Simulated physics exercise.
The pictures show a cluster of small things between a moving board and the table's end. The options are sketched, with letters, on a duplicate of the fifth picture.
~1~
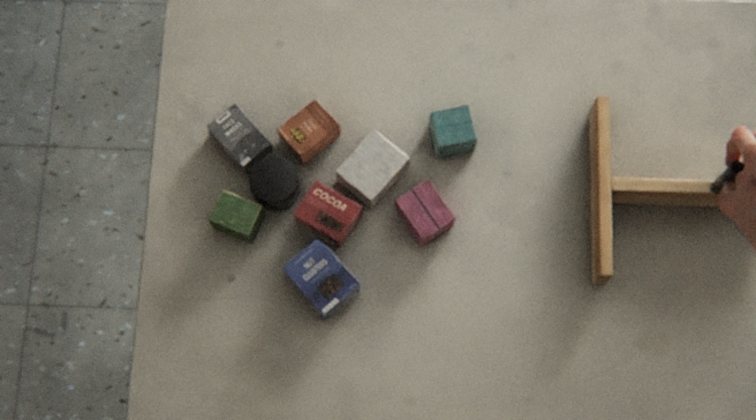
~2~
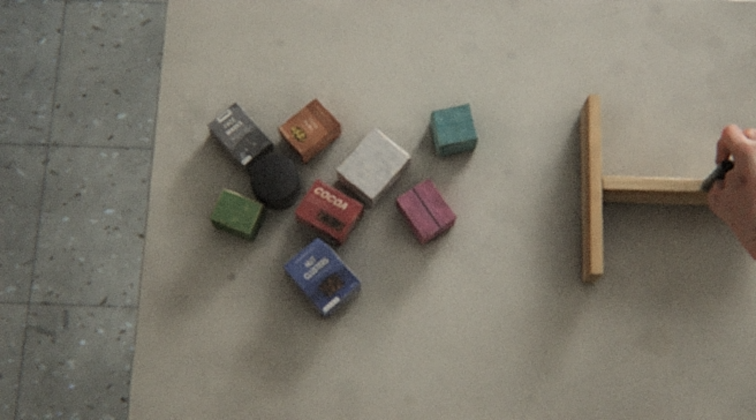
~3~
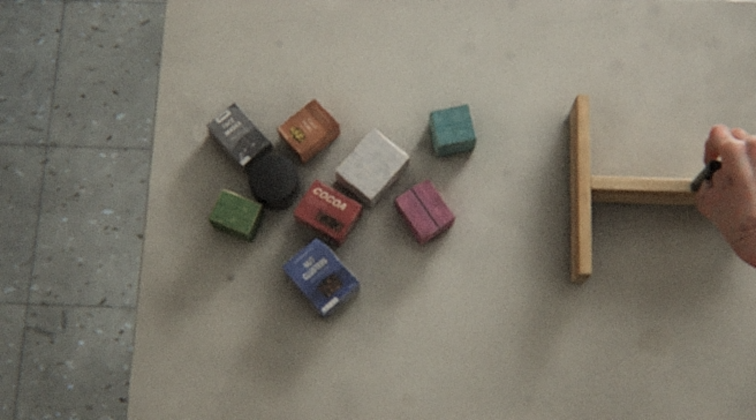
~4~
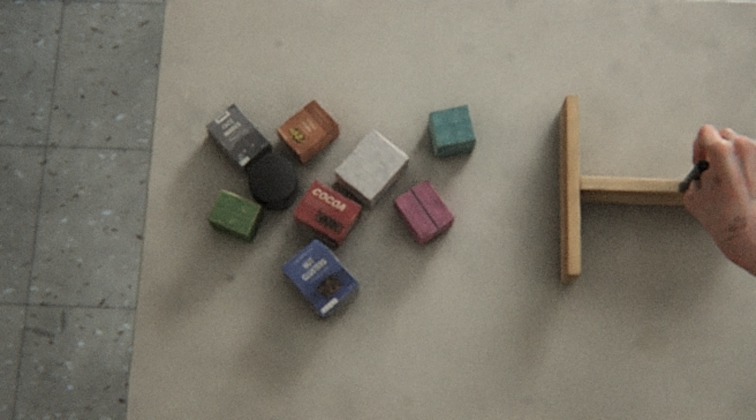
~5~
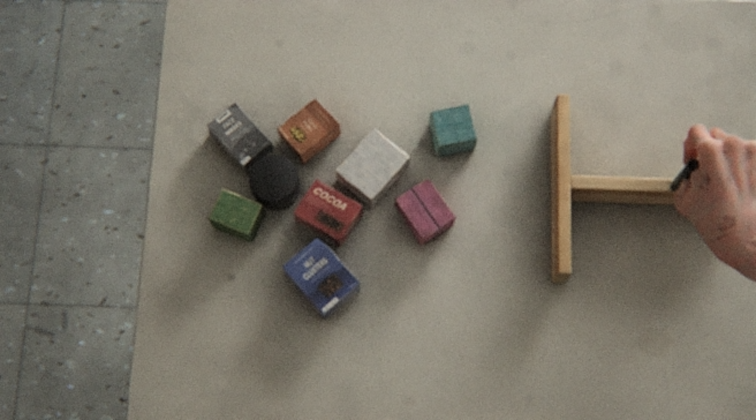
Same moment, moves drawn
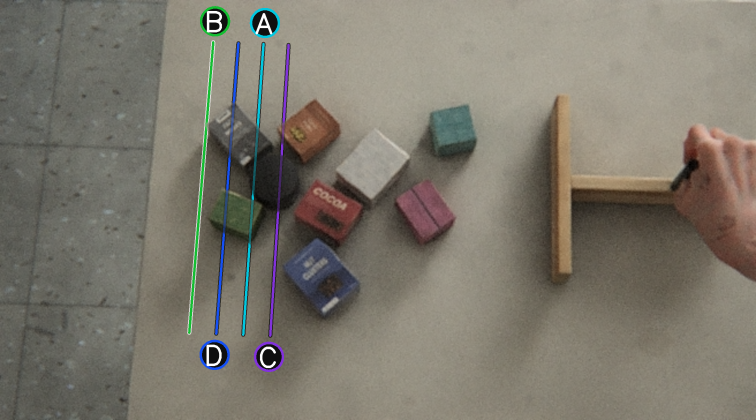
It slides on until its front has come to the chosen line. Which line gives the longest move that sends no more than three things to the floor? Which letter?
No fourth one falls up to D.
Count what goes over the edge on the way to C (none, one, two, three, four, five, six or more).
In all, none.
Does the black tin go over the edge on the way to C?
No.
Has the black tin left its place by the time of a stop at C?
Yes.
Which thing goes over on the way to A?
It is the grey box.
On the marked copy, A at (254, 184); B at (202, 182); C at (280, 185); D at (228, 183).
Taking D. A third of the way, board (443, 177); turquoise block (417, 125); pink box (405, 208).
Two thirds of the way, board (322, 173); green block (198, 232); grey box (212, 141).
When it is over, board (228, 170); grey box over the edge; black tin over the edge; two fallen.
As for the rest, A is within the limit but short; B drops five; C is within the limit but short.
